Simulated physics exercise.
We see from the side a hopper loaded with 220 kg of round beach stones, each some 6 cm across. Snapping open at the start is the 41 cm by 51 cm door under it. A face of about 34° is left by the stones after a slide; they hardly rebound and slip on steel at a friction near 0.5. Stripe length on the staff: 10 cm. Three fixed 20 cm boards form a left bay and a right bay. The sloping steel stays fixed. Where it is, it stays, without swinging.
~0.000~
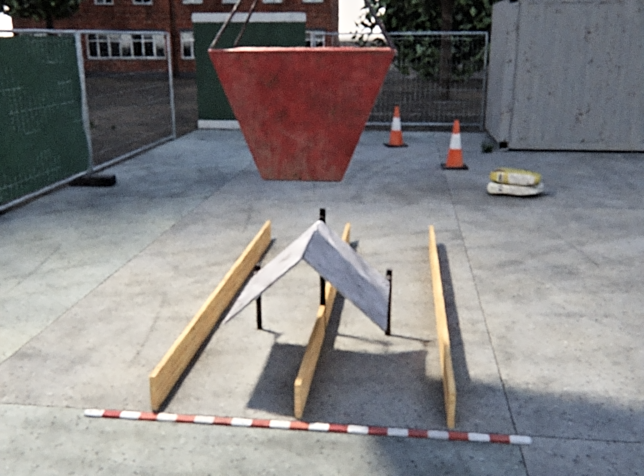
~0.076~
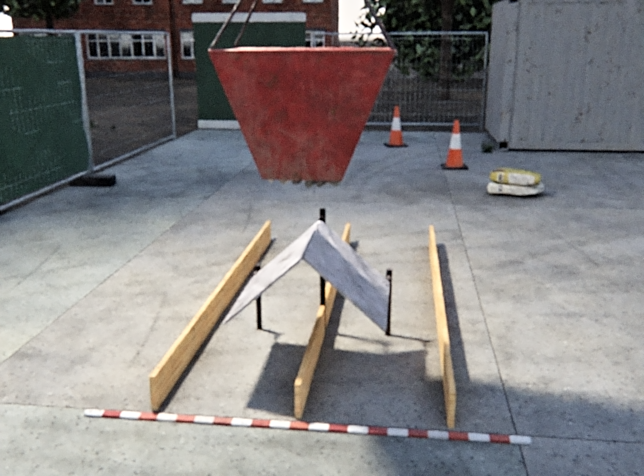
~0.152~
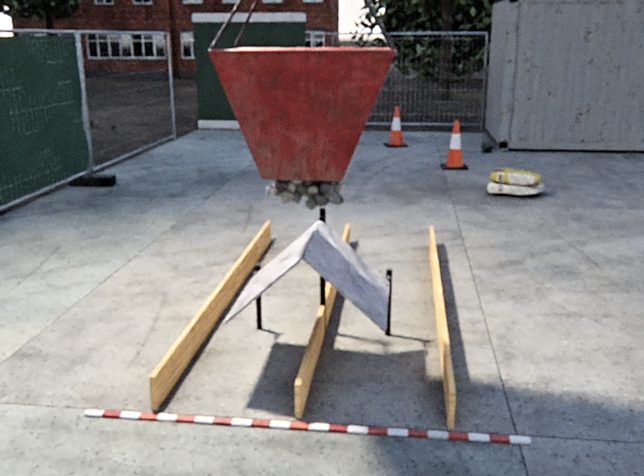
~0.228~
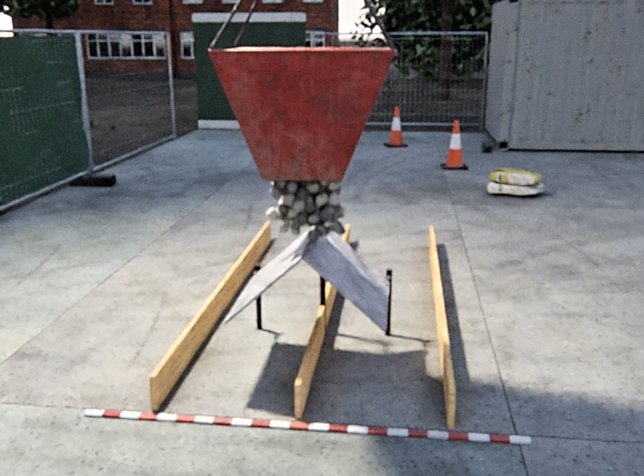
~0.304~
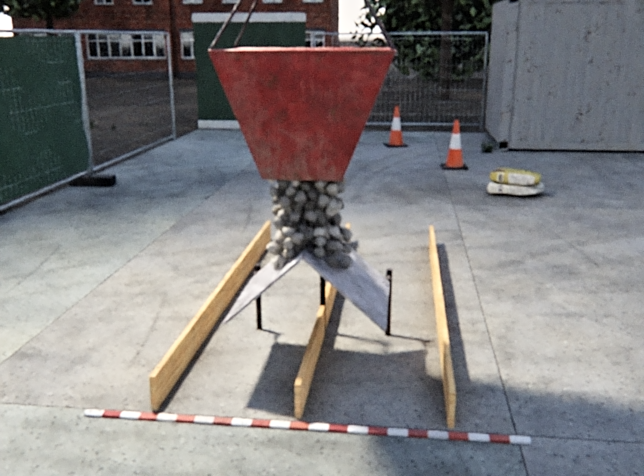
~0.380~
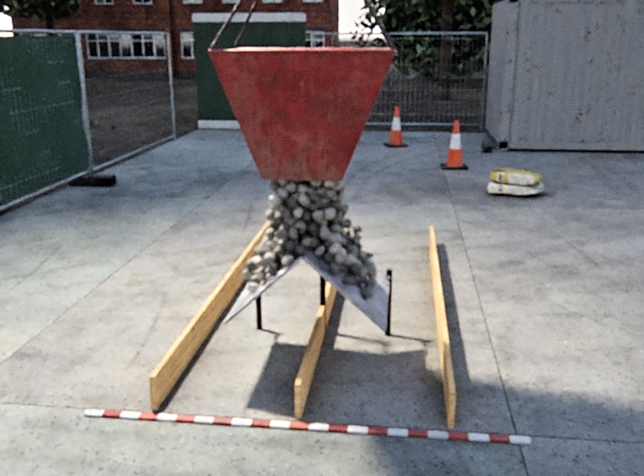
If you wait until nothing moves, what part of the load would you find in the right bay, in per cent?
I would find about 39 per cent there.
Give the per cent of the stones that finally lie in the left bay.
Near 45 percent, give or take.
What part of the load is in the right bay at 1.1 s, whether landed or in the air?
By then I'd say close to 35 per cent.
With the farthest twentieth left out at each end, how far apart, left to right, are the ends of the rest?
Width: Near 190 cm.
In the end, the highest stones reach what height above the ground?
Looks like they stop near 24 cm off the ground.
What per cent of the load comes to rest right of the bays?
Roughly 5 per cent.
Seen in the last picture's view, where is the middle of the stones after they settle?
(246, 357).
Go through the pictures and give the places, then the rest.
In the first picture, the outlet is at (301, 171); nothing has dropped yet.
In the second picture, the outlet is at (301, 171); 5 % is out.
In the third picture, the outlet is at (301, 171); 13 % is out, the lowest stones still above the boards at (309, 194), 106 cm up.
In the fourth picture, the outlet is at (301, 171); 25 % is out, the lowest stones still above the boards at (310, 224), 89 cm up.
In the fifth picture, the outlet is at (301, 171); 37 % is out, the lowest stones still above the boards at (314, 253), 70 cm up.
In the sixth picture, the outlet is at (301, 171); 52 % is out, the lowest stones still above the boards at (312, 282), 56 cm up.
After 0.7 s, 1 % in the hopper, 50 % on the steel, 1 % falling or lying left of the bays, 28 % falling or lying in the left bay, 20 % falling or lying in the right bay, 1 % falling or lying right of the bays; the stones farthest right are at (458, 352).
After 1.1 s, 0 % in the hopper, 7 % on the steel, 8 % falling or lying left of the bays, 44 % falling or lying in the left bay, 37 % falling or lying in the right bay, 4 % falling or lying right of the bays; the stones farthest right are at (546, 372).
After 1.7 s, 0 % in the hopper, 9 % falling or lying left of the bays, 47 % falling or lying in the left bay, 39 % falling or lying in the right bay, 5 % falling or lying right of the bays; the stones farthest right are at (608, 366).
After 2.6 s, 0 % in the hopper, 9 % falling or lying left of the bays, 47 % falling or lying in the left bay, 39 % falling or lying in the right bay, 5 % falling or lying right of the bays; the stones farthest right are at (605, 355).
After 4.5 s, 0 % in the hopper, 9 % left of the bays, 47 % in the left bay, 39 % in the right bay, 5 % right of the bays; the stones farthest right are at (605, 355).
